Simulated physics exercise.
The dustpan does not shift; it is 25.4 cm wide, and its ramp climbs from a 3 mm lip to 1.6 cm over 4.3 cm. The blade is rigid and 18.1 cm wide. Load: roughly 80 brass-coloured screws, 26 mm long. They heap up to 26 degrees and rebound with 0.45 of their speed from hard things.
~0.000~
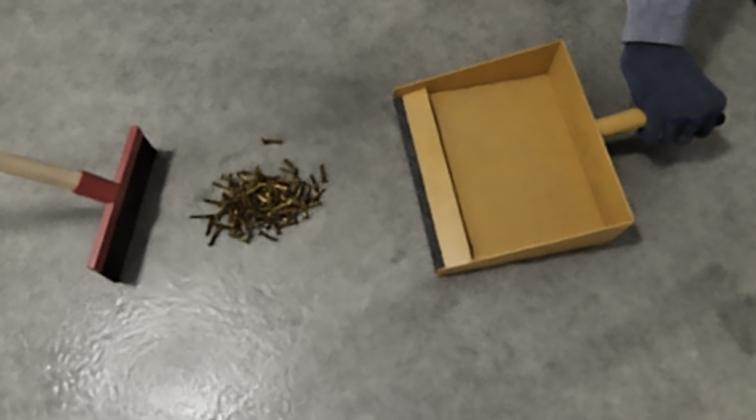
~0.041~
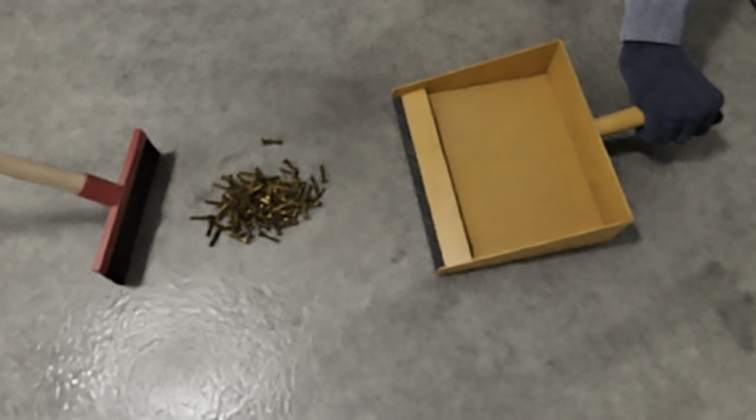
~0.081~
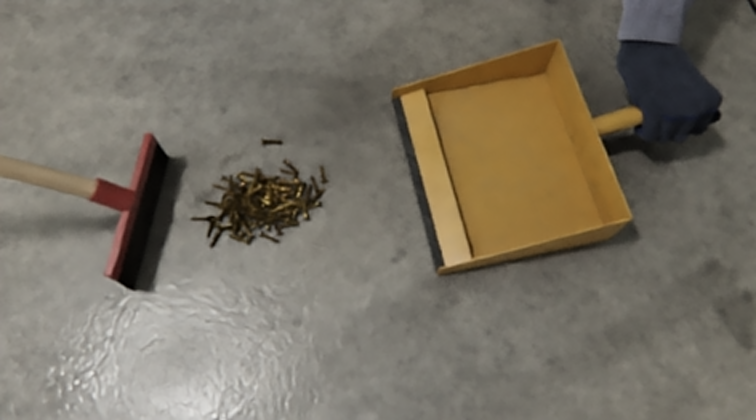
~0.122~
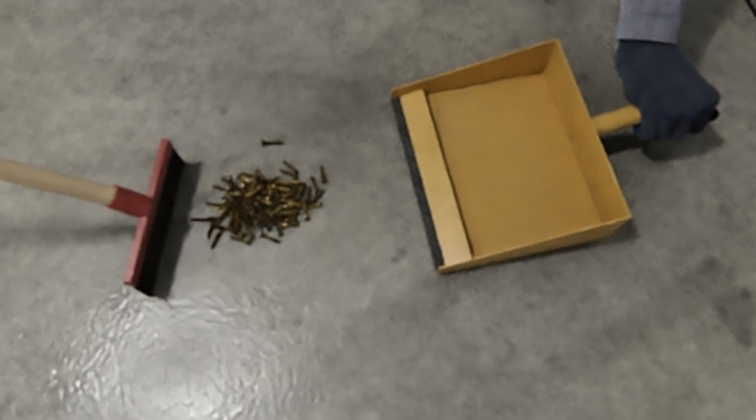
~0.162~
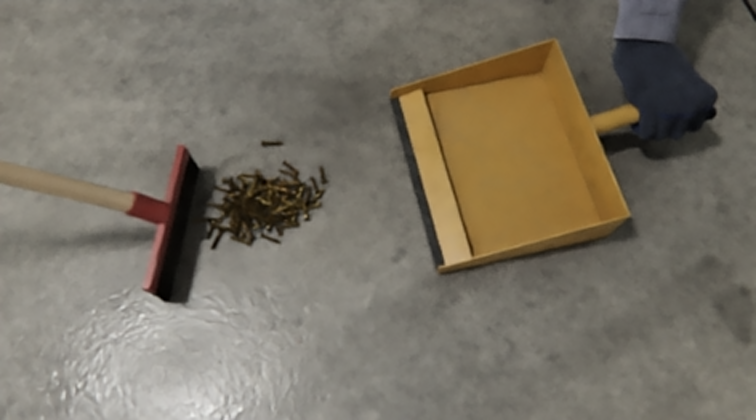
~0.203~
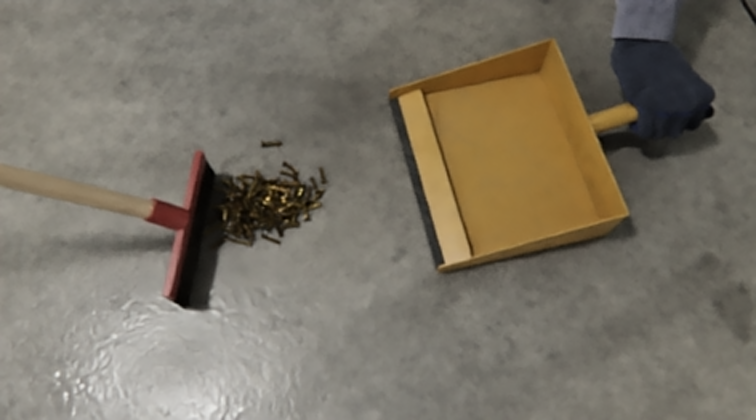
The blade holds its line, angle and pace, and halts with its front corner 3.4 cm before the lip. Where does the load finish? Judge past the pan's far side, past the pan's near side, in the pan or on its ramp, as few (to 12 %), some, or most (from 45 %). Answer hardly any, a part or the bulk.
Far side: Hardly any, near side: A part, pan: Hardly any.
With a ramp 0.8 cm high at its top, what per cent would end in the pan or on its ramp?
It would be near 5 per cent.
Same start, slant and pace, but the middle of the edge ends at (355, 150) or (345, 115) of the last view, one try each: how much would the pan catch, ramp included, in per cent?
Some 0 and 0 per cent.
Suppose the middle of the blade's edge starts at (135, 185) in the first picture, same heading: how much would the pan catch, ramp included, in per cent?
Some 5 per cent.
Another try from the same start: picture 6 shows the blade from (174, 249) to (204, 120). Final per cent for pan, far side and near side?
Pan 0, far 0, near 0.
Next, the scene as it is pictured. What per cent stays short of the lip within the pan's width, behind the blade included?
About 75 per cent.
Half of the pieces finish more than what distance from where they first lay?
Some 20 cm.
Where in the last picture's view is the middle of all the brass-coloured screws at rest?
Near (404, 247).
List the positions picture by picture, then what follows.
The first picture shows blade from (96, 267) to (138, 133), moved 0.0 cm, 0 of the pieces shifted so far; middle of the pieces at (257, 199); pan at (511, 164).
The second picture shows blade from (101, 270) to (141, 136), moved 0.5 cm, 0 of the pieces shifted so far; middle of the pieces at (257, 200).
The third picture shows blade from (113, 275) to (152, 140), moved 1.8 cm, 0 of the pieces shifted so far; middle of the pieces at (258, 200).
The fourth picture shows blade from (132, 282) to (168, 146), moved 4.0 cm, 0 of the pieces shifted so far; middle of the pieces at (258, 201).
The fifth picture shows blade from (151, 289) to (184, 152), moved 6.2 cm, 0 of the pieces shifted so far; middle of the pieces at (258, 202).
The sixth picture shows blade from (170, 295) to (201, 158), moved 8.5 cm, 4 of the pieces shifted so far; middle of the pieces at (259, 202); pan at (507, 161). The blade's pace is about 0.55 m/s, heading 30 degrees towards the viewer's side.
After 0.43 s, middle of the blade 17 cm from the lip; 0 % over the lip, far side 0 %, near side 0 %.
Then, at 0.58 s, middle of the blade 10 cm from the lip; 0 % over the lip, far side 0 %, near side 0 %.
After 0.86 s, middle of the blade 6 cm from the lip; 5 % over the lip, far side 0 %, near side 20 %.
By 1.4 s all is still; far side 0 %, near side 20 %, pan 0 %, in front of the lip or behind the blade 75 %.
